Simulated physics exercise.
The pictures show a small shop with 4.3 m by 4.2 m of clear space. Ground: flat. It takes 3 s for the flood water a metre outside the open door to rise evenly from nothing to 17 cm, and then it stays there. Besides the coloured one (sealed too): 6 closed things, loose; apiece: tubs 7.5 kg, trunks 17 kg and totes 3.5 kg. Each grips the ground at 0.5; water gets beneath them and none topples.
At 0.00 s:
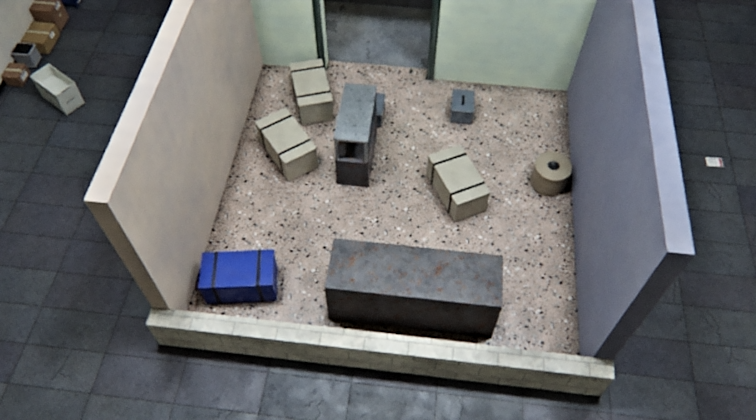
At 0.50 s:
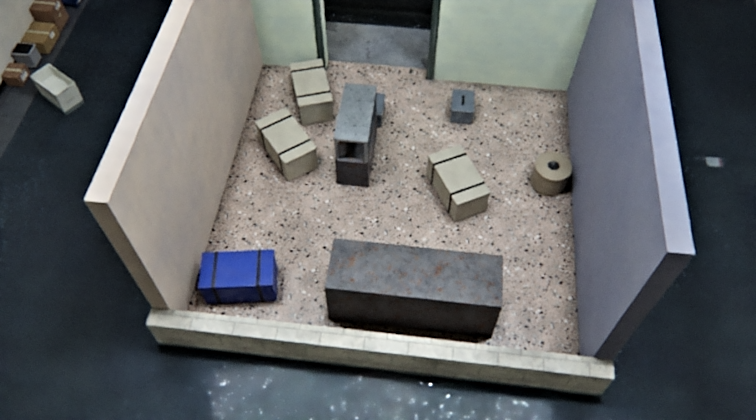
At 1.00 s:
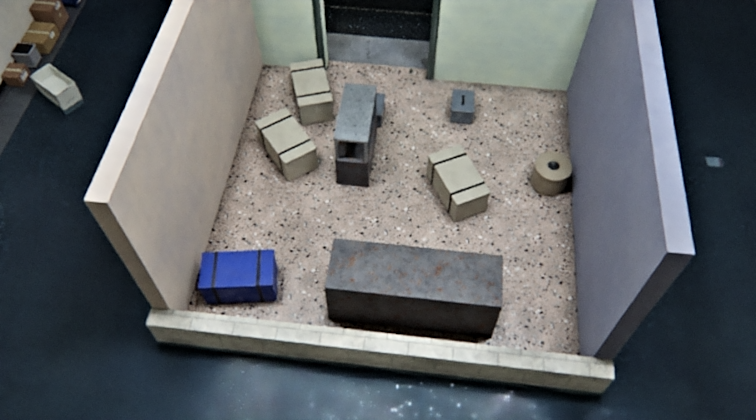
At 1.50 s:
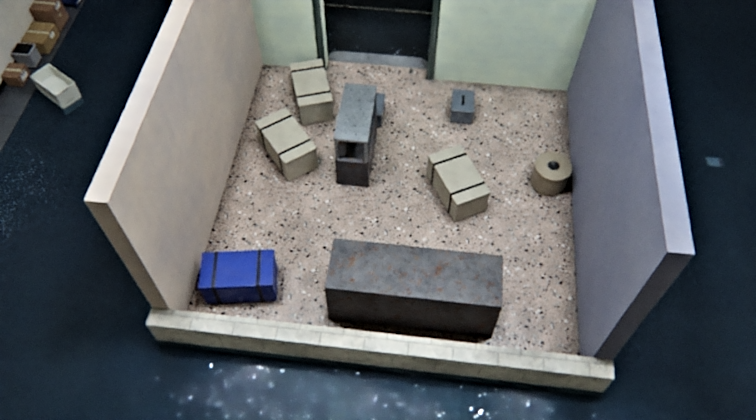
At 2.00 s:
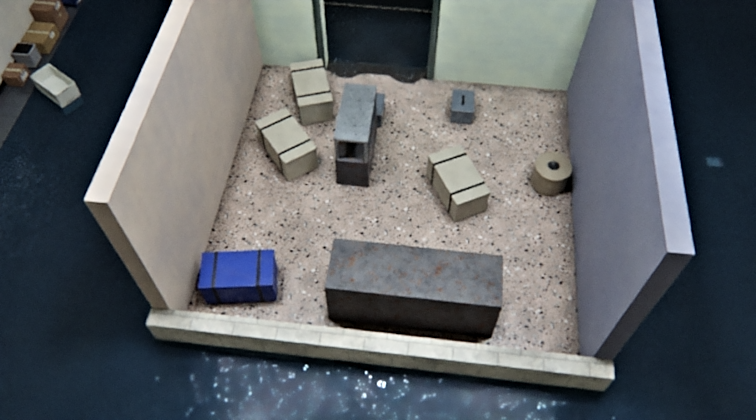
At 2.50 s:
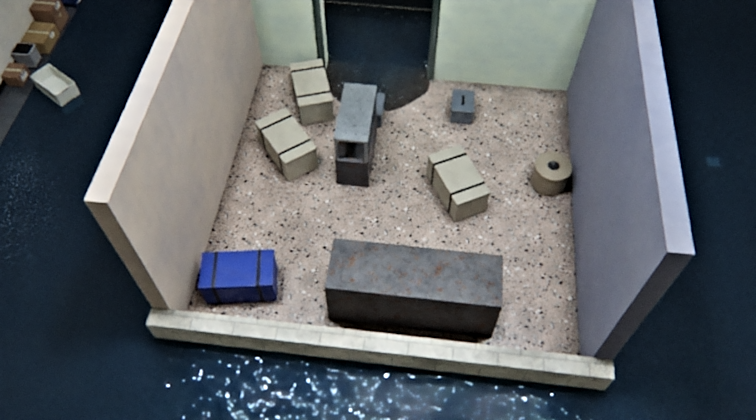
Dark water spreads over the grey tiled ground around a small, open-topped shop with a speckled floor, seen from high above by a still camera. Inside, a blue trunk sits at the lower left behind a low front wall, near a long dark counter, with pale strapped boxes, a grey stand and a tan roll beyond. Water glints outside, then creeps through the back doorway onto the floor, while the objects inside stay put.
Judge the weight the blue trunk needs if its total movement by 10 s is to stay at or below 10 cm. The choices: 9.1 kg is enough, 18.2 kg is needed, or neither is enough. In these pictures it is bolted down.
My judgement is that neither is enough.
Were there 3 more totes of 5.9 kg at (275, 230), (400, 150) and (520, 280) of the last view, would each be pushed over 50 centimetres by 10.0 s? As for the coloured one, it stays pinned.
Taking them in order, the first is beyond the line, the second beyond the line and the third beyond the line.
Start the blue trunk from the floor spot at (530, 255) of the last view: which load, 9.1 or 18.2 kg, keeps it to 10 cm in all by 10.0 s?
Short answer: No load.
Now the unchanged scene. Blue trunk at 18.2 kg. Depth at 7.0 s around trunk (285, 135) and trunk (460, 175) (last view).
First about 8 cm, second about 3 cm.
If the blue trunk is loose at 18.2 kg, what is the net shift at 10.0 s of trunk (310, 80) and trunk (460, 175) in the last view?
40 cm, 120 cm.
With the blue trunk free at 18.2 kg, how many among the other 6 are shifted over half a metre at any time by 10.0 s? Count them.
5 in all.
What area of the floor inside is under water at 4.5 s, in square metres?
Flooded: Near 6.0 m2.
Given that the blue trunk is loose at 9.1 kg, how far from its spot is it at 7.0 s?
Around 20 centimetres out of place.
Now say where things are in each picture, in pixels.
The first frame shows the blue trunk at (237, 268), on the bottom; 0.0 m2 under water; 0 of 7 have shifted.
The second frame shows the blue trunk at (237, 268), on the bottom; 0.0 m2 under water; 0 of 7 have shifted.
The third frame shows the blue trunk at (237, 268), on the bottom; 0.0 m2 under water; 0 of 7 have shifted.
The fourth frame shows the blue trunk at (237, 268) rests on the ground; water covers 0.0 m2; 0 of 7 have shifted.
The fifth frame shows the blue trunk at (237, 268), on the bottom; water covers 0.0 m2; 0 of 7 have shifted.
The sixth frame shows the blue trunk at (237, 268) rests on the ground; water covers 0.8 m2; 0 of 7 have shifted.
After 3.5 s the blue trunk would be 0 cm from its start with 9.1 kg and 0 cm from its start with 18.2 kg; 0 cm of water round it then.
After 4.5 s the blue trunk would be 0 cm from its start with 9.1 kg and 0 cm from its start with 18.2 kg; 0 cm of water round it then.
After 7.0 s the blue trunk would be 23 cm from its start with 9.1 kg and 2 cm from its start with 18.2 kg; 4 cm of water round it then.
After 10.0 s the blue trunk would be 41 cm from its start with 9.1 kg and 50 cm from its start with 18.2 kg; 12 cm of water round it then.
